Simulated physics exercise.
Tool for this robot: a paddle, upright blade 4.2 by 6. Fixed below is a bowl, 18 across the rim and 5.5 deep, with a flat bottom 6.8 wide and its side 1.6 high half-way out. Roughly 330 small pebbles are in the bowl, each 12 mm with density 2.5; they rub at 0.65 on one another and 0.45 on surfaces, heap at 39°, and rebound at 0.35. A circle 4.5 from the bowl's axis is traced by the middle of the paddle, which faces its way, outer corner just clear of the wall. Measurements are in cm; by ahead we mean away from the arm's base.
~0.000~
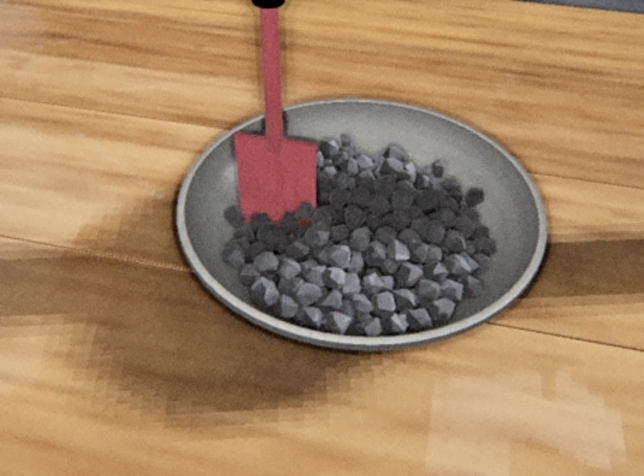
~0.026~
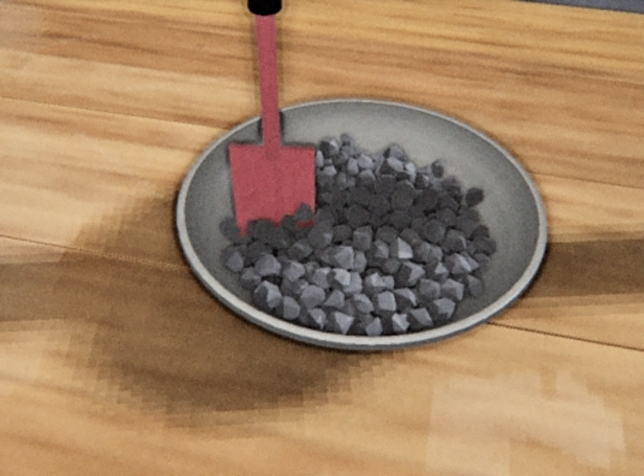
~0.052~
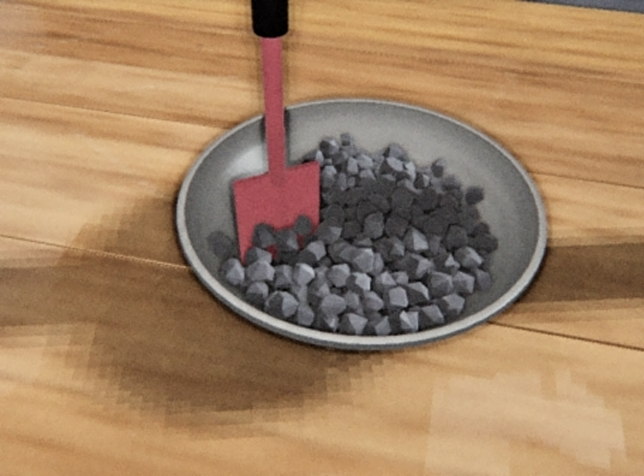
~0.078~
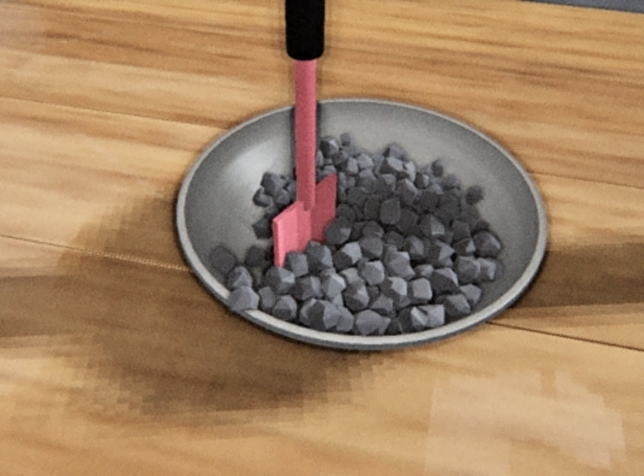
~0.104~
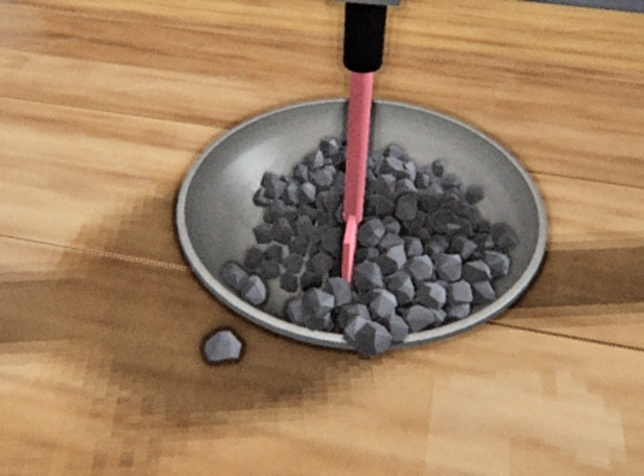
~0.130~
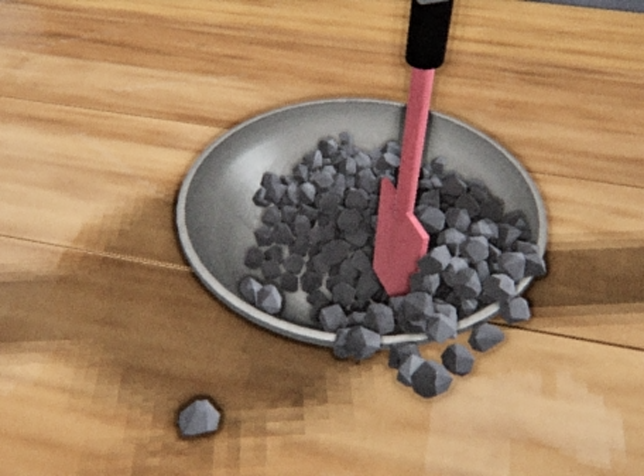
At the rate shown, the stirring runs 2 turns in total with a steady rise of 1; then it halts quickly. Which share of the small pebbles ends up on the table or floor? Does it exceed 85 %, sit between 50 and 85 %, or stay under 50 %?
It sits between 50 and 85 %.
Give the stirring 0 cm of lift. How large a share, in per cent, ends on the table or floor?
Around 70 percent of it.
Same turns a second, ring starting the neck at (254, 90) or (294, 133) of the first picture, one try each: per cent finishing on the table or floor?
Close to 40 and 60 in a hundred.
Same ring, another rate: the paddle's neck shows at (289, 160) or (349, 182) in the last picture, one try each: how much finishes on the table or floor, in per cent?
It comes to roughly 35 per cent and then 50 per cent.
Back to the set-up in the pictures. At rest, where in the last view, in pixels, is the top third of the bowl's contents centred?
It is centred near (375, 242).
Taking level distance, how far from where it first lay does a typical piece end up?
Roughly 22 cm, measured level.
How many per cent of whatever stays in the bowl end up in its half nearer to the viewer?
I'd put it at roughly 50 per cent.
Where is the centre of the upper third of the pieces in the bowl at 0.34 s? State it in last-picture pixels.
The top third is centred near (243, 184) in the last picture.
After 0.34 s, 353° round, highest piece 11 above the table; 209 in the bowl, 60 on the table or floor, 63 in flight or on the tool.
After 0.54 s, 223° round, highest piece 8 above the table; 165 on the table or floor, 149 in the bowl, 18 in flight or on the tool.
After 0.85 s, 0° round, highest piece 5 above the table; 198 on the table or floor, 134 in the bowl.
After 1.55 s, 0° round, highest piece 4 above the table; 198 on the table or floor, 134 in the bowl.
In the end, 198 on the table or floor, 134 in the bowl. That is 60 % on the table or floor.
